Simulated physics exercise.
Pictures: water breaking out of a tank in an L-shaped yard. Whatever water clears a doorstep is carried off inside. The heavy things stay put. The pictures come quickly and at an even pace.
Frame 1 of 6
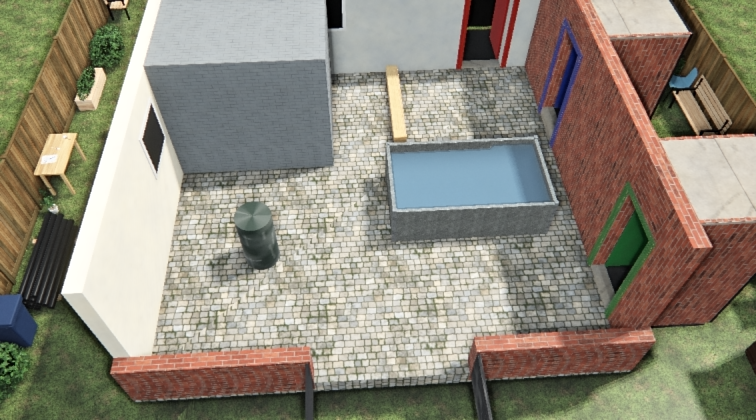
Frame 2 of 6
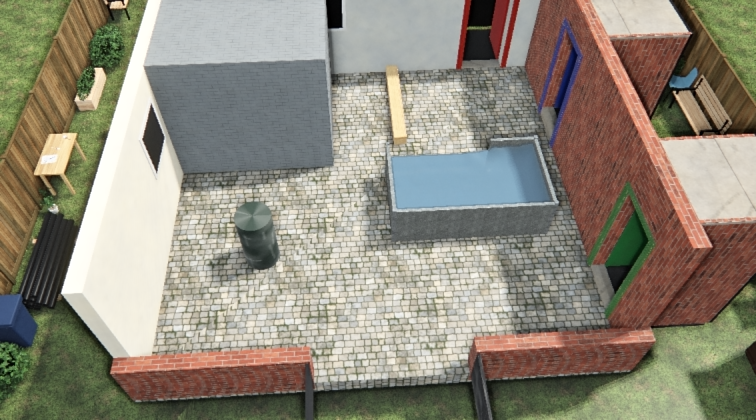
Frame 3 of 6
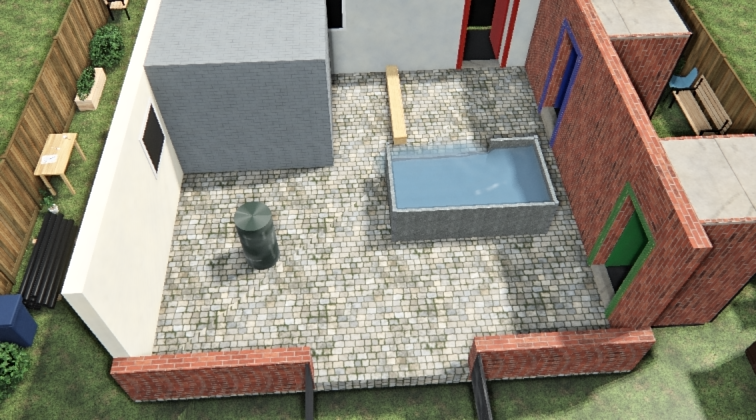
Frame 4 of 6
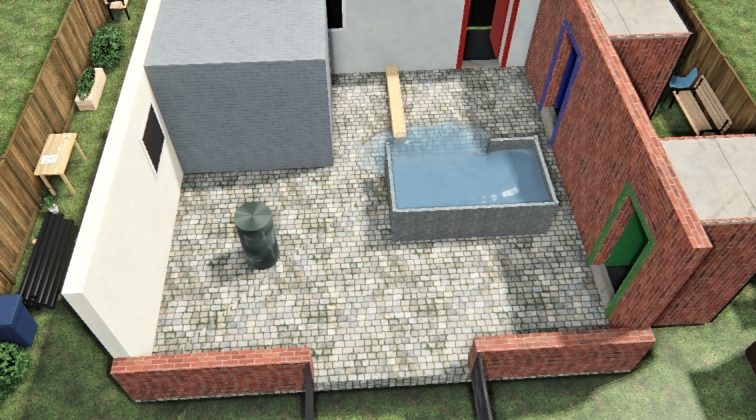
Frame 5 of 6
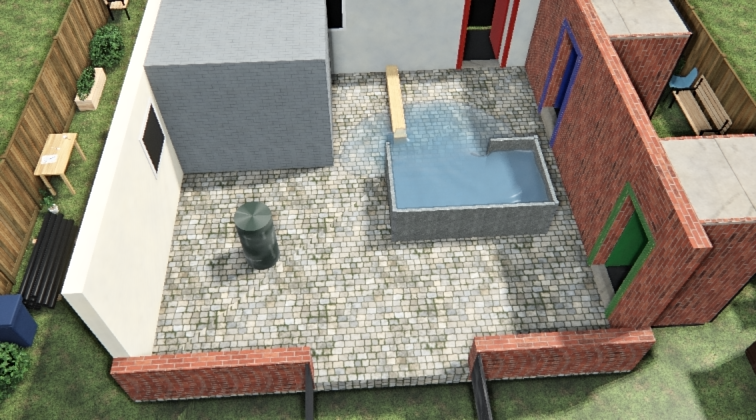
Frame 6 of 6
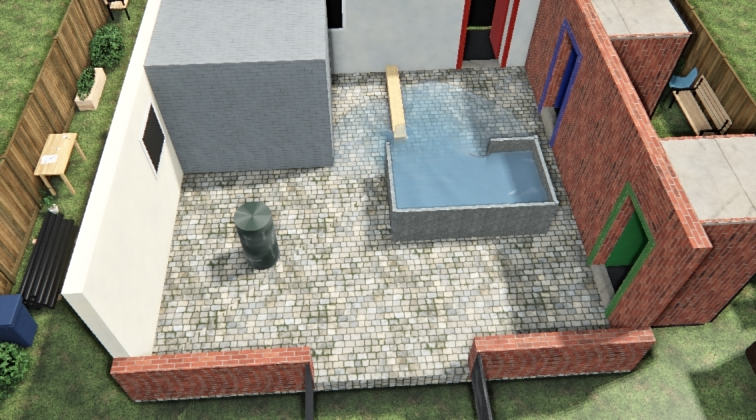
Water broke out through a gap in the far side of a gray open tank in a paved, walled yard, then spread across the stones around a wooden plank and back toward the red-framed door.
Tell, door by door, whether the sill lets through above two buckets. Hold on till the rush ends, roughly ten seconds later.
Door by door: The green door does not; the red door does; the blue door does not.
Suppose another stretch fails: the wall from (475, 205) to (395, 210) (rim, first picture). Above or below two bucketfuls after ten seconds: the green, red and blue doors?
The green one lets more in; the red one keeps below it; the blue one is under.
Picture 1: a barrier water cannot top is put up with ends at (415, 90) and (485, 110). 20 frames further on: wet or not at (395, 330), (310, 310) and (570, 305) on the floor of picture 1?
Lab note - point 1: Parched; point 2: Parched; point 3: Parched.
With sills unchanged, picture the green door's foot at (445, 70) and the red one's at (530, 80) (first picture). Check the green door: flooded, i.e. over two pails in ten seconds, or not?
Result: Green one rises above.
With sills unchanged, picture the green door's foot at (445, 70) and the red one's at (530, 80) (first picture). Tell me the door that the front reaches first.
I'd name the green door.
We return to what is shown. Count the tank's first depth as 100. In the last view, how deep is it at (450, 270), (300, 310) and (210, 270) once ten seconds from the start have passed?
2, 10 and 4 in a hundred, in turn.
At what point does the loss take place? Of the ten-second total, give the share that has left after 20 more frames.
Roughly 30 percent.
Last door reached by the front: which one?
My answer is the green-painted one.
A moment on, water covers 30 % of the floor; the green door not reached, the red door under two buckets in, the blue door wet at the sill, nothing in.
Next, water covers 30 % of the floor; the green door not reached, the red door far over two buckets in, the blue door wet at the sill, nothing in.
Then, water covers 35 % of the floor; the green door not reached, the red door far over two buckets in, the blue door wet at the sill, nothing in.
Later, water covers 70 % of the floor; the green door wet at the sill, nothing in, the red door far over two buckets in, the blue door wet at the sill, nothing in.
In the end, water covers 90 % of the floor; the green door under two buckets in, the red door far over two buckets in, the blue door wet at the sill, nothing in.
